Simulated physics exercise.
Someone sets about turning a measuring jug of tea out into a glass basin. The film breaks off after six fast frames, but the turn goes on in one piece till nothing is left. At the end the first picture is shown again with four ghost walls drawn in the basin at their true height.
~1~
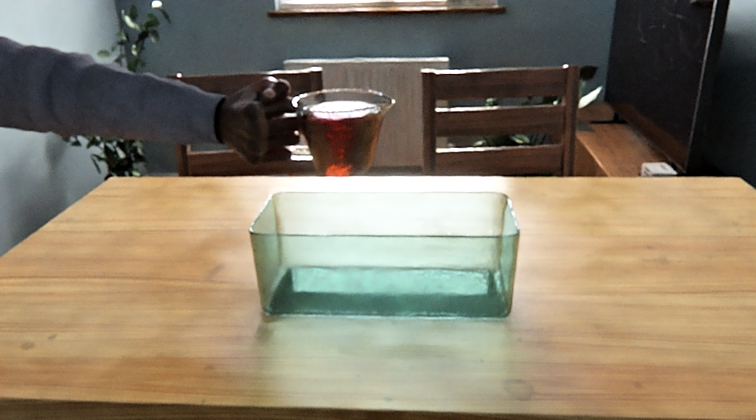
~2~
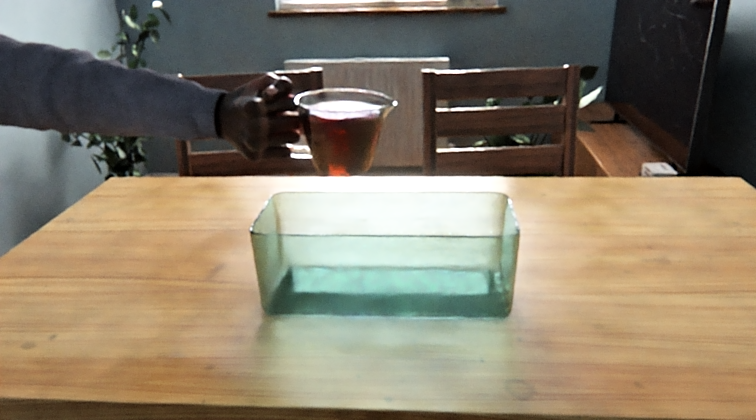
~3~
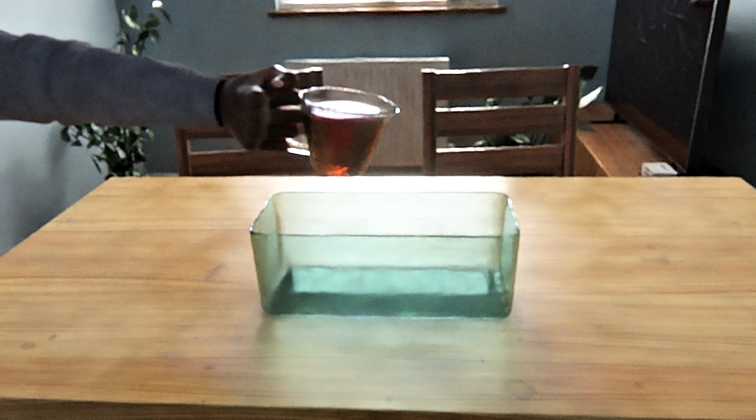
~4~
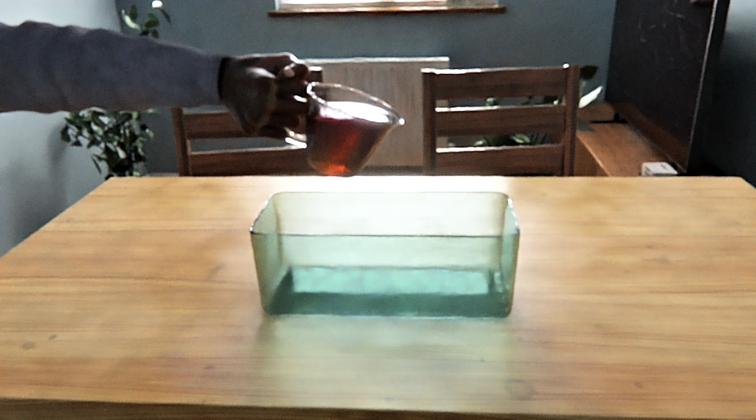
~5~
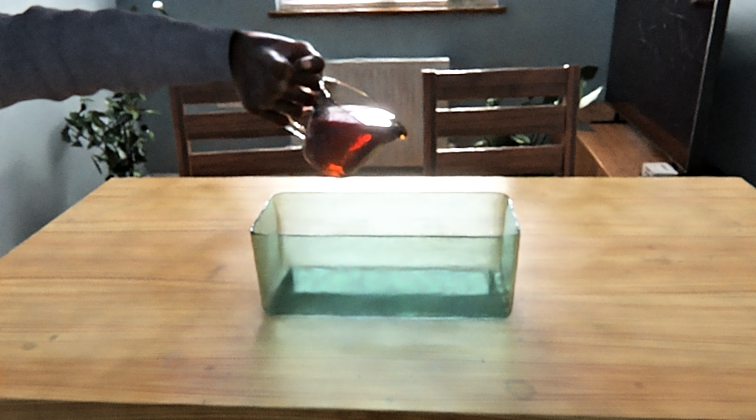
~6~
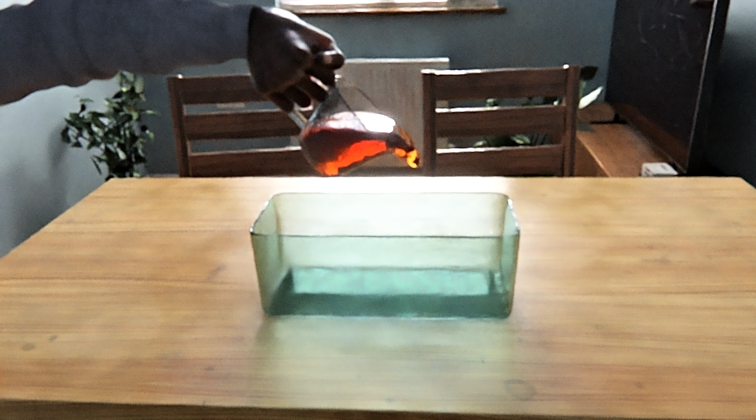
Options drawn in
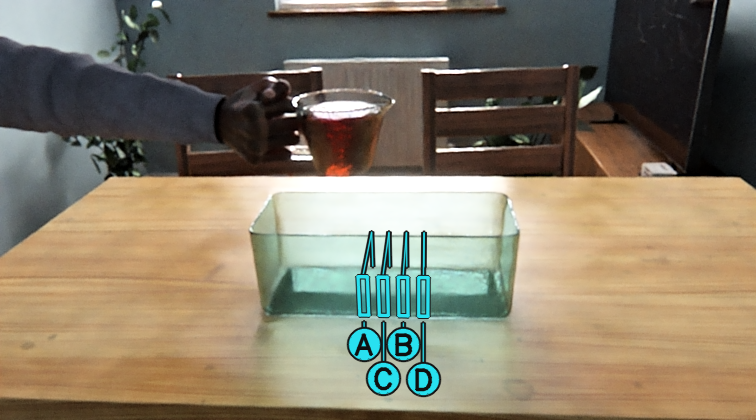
To begin with, a hand holds a clear glass jug of reddish-brown tea upright above a glass basin on a wooden table. The hand rises and tilts the jug to the right, slightly at first, then steeply, and the tea reaches the lip and begins to come over it.
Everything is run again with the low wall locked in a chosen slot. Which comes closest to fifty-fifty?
Best: D.
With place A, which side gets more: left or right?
More ends on the right.
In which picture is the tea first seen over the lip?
Picture 5.
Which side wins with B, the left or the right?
The right one.
On the marked copy, A at (364, 322); B at (403, 322); C at (383, 322); D at (423, 323).
Choosing A, about 2 % ends left of the wall and 96 % right of it.
Choosing B, about 19 % ends left of the wall and 79 % right of it.
Choosing C, about 3 % ends left of the wall and 95 % right of it.
Choosing D, about 53 % ends left of the wall and 46 % right of it.
